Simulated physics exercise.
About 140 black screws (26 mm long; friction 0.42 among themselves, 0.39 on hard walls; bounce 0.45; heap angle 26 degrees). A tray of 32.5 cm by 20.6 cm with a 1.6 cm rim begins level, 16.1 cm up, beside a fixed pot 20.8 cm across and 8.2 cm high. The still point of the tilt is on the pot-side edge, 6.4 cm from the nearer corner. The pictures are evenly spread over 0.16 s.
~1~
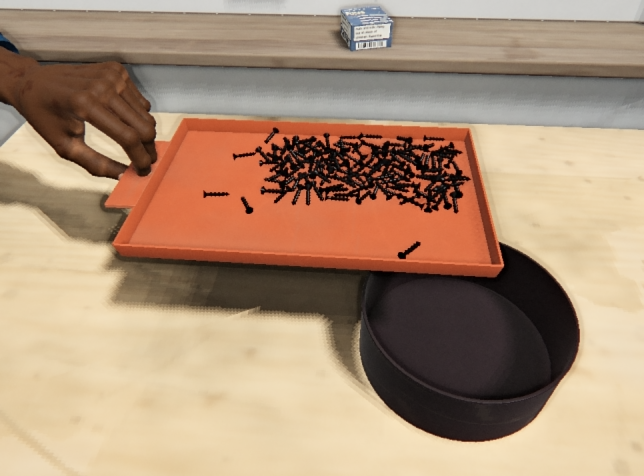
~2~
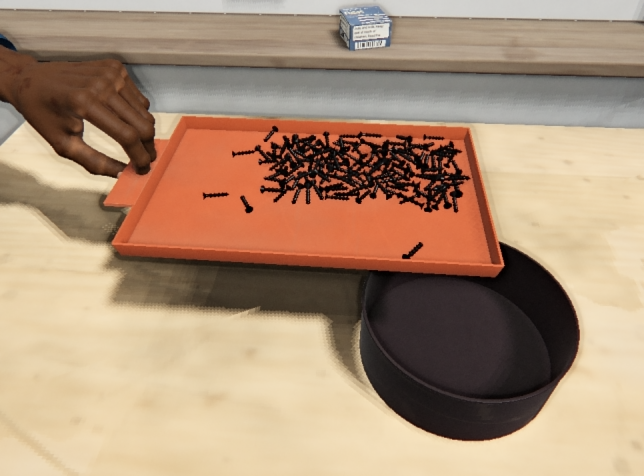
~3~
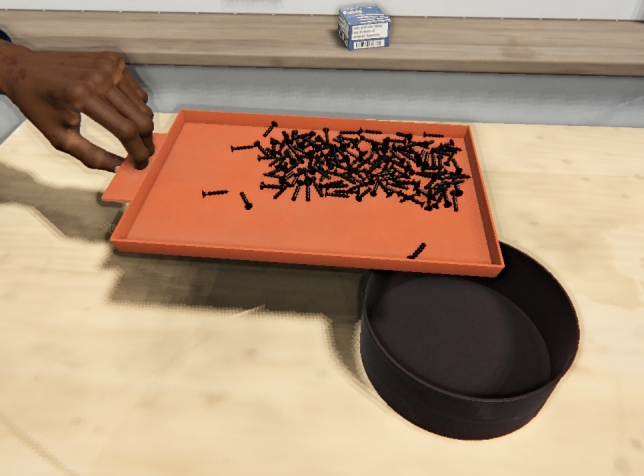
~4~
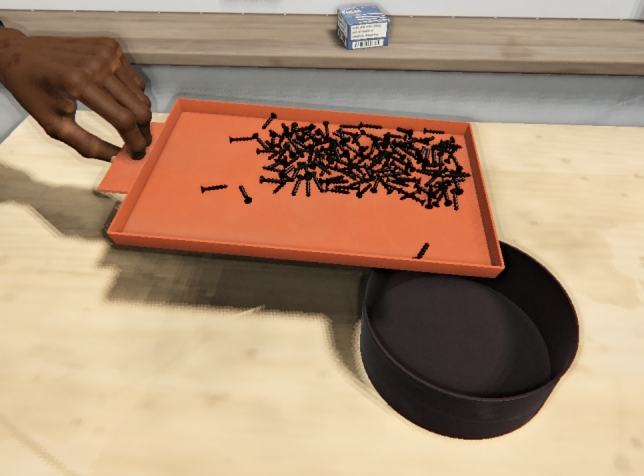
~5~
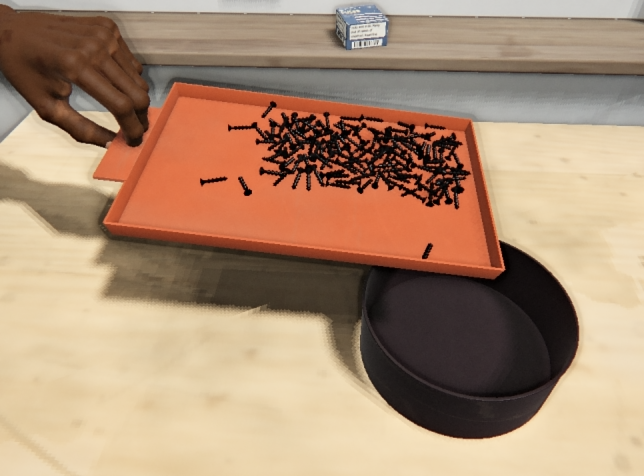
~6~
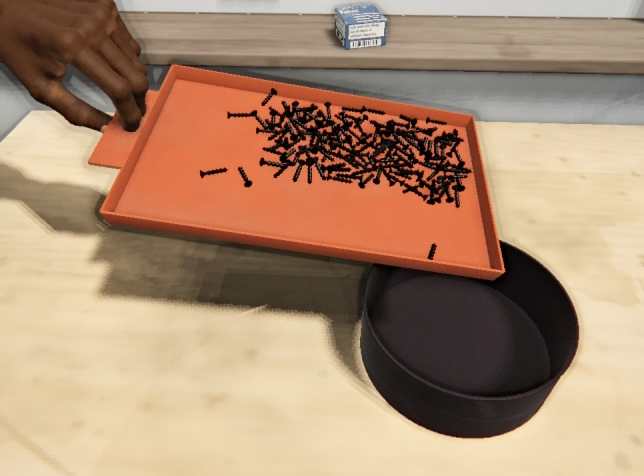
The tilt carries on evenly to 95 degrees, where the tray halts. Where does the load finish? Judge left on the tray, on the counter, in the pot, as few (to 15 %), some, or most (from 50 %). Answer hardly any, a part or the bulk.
Left on the tray: Hardly any; on the counter: Hardly any; in the pot: The bulk.
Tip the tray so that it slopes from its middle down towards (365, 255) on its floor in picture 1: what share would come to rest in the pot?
About 95 per cent.
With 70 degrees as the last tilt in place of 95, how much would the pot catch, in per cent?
Then about 90 per cent.
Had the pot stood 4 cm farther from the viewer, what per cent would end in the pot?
Then about 70 per cent.
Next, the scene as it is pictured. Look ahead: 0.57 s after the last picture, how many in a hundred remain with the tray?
Some 35 per cent of the load.
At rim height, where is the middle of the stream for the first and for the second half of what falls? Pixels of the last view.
First near (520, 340), later near (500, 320).
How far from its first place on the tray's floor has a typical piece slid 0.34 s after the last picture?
Some 6 cm.
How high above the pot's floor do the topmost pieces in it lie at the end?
About 3.0 cm.
Then, 0.34 s after the last picture, tilt 52 degrees; the tray holds 100 %, the pot 0 %.
Then, 0.57 s after the last picture, tilt 79 degrees; the tray holds 35 %, the pot 25 %.
Then, 0.91 s after the last picture, tilt 95 degrees; the tray holds 0 %, the pot 95 %.
In the end, tray 0 %, counter 5 %, pot 95 %.
